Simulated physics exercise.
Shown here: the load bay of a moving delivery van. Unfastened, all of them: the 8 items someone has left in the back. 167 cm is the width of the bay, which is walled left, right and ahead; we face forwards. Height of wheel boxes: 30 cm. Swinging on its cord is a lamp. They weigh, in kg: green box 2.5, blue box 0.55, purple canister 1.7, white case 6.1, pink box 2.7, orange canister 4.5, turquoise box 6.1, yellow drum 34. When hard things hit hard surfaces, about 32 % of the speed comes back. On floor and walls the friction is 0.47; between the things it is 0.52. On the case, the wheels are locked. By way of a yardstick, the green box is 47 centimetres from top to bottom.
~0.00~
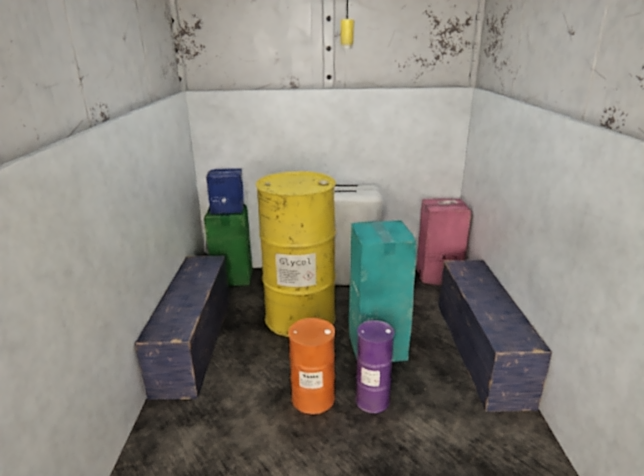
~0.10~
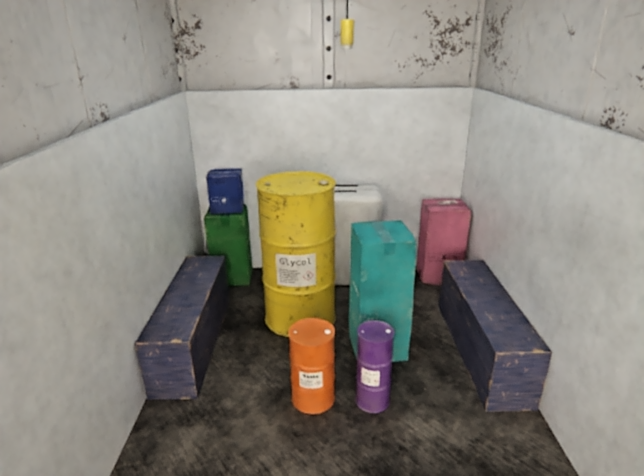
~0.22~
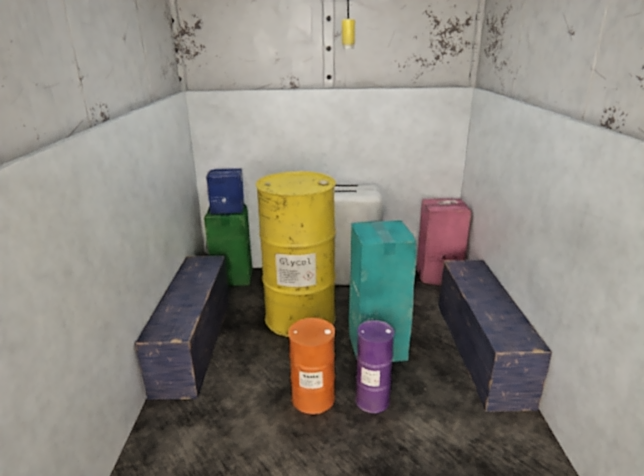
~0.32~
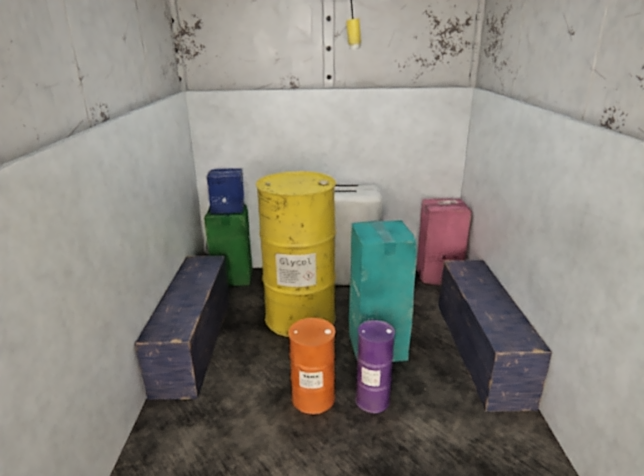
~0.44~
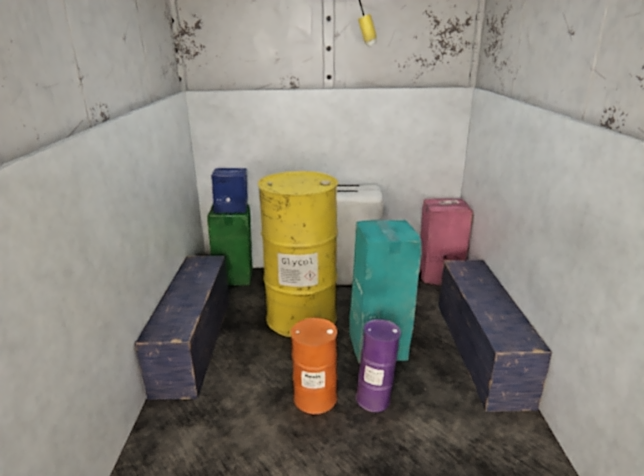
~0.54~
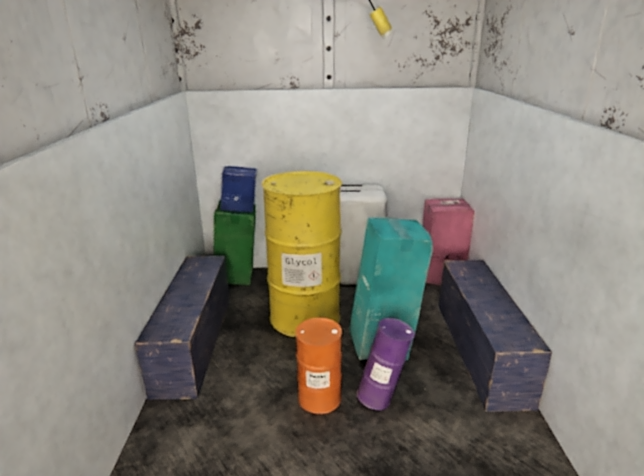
To begin with, coloured boxes and drums stand still in a walled van bay, a yellow lamp hanging overhead. The lamp then swings to the right, and the turquoise box and small purple canister begin leaning right, while the blue box on the green one and the other drums shift slightly the same way.
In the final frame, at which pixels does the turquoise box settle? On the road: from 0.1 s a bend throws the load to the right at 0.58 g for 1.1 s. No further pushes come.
The turquoise box settles near (434, 290).
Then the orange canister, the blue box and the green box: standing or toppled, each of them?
Final state - orange canister: Remains on its base; blue box: Goes over; green box: Goes over.
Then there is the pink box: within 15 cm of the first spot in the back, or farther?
The pink box stays put.
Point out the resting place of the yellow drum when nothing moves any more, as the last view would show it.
Look near (347, 251) and you'll find it.
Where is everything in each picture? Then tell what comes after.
Smooth; turquoise box (380, 293); green box (230, 245), in the first frame.
Smooth; purple canister (374, 367), in the second frame.
Load feels 0.28 g right; pink box (442, 242); orange canister (313, 365), in the third frame.
Load feels 0.51 g right; yellow drum (299, 254); green box (230, 245), in the fourth frame.
Load feels 0.58 g right; purple canister (378, 366) leaning 4°; blue box (230, 190) slid 3 cm, in the fifth frame.
Load feels 0.58 g right; turquoise box (388, 290) leaning 7°, in the sixth frame.
After 0.84 s, load feels 0.58 g right; turquoise box leaning 46° near (429, 284); purple canister on its side; blue box leaning 43°.
After 1.04 s, load feels 0.37 g right; blue box now down from a perch; turquoise box leaning 40° near (433, 283); green box on its side.
At rest (3.1 s), down from a perch, blue box; tipped over in the back, green box, purple canister and turquoise box; not toppled but over 15 cm from the start, white case, orange canister and yellow drum; pink box in place, give or take 15 cm. Seen from the same camera at the end, turquoise box near (434, 290).
